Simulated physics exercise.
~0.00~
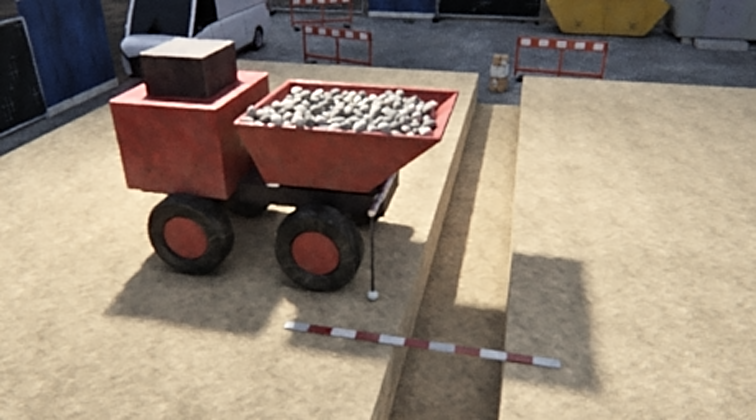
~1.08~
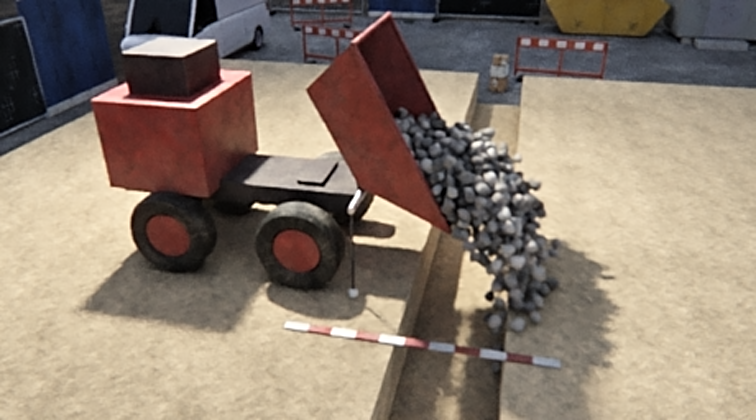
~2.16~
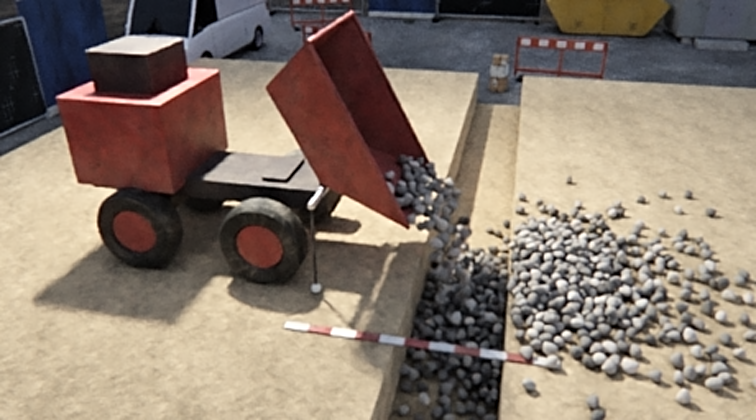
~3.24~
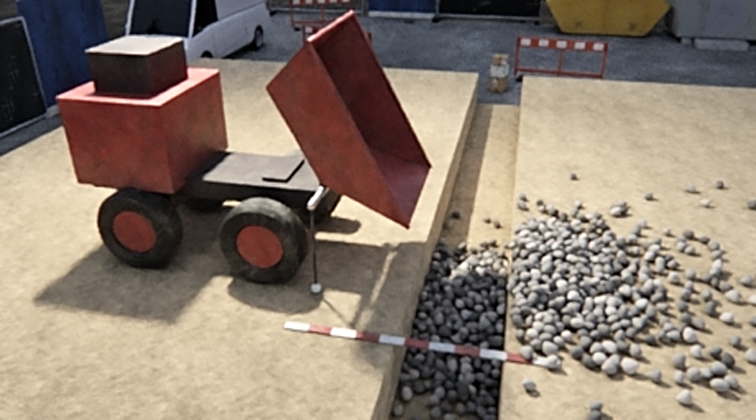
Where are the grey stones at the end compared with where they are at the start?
At the start the stones are heaped in the dumper's raised red body on the left. At the end they lie lower and farther right, partly in the trench and partly spread over the ground beyond it.
